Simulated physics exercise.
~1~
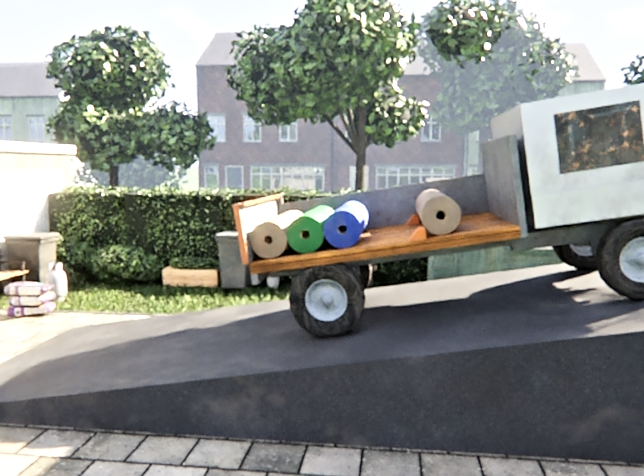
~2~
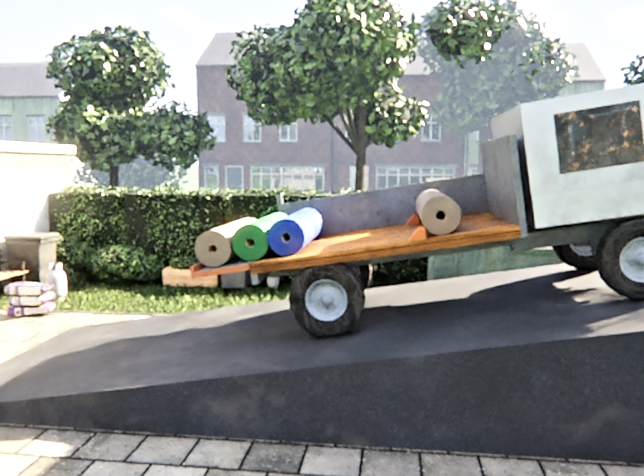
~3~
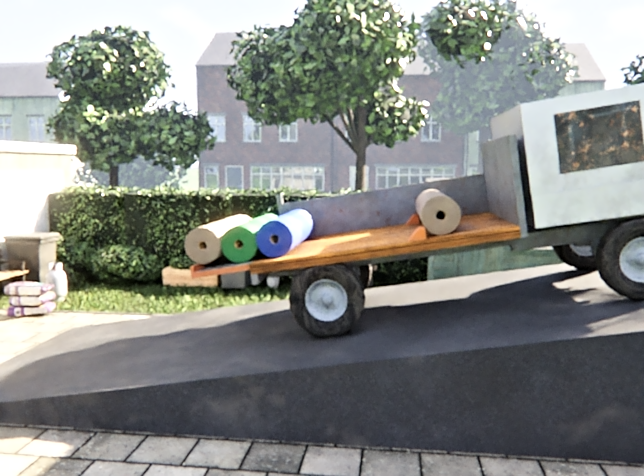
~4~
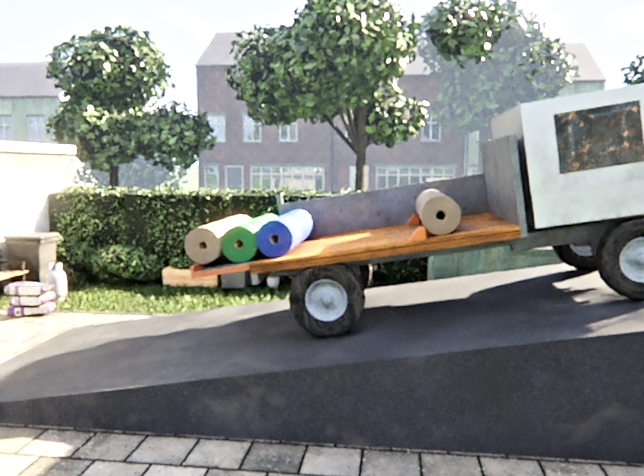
On a sloping road beside a hedge, a pick-up's tailgate swings down and three rolls, tan, green and blue, roll a short way left towards it, coming to rest side by side at the rear, while another tan roll stays by an orange chock.
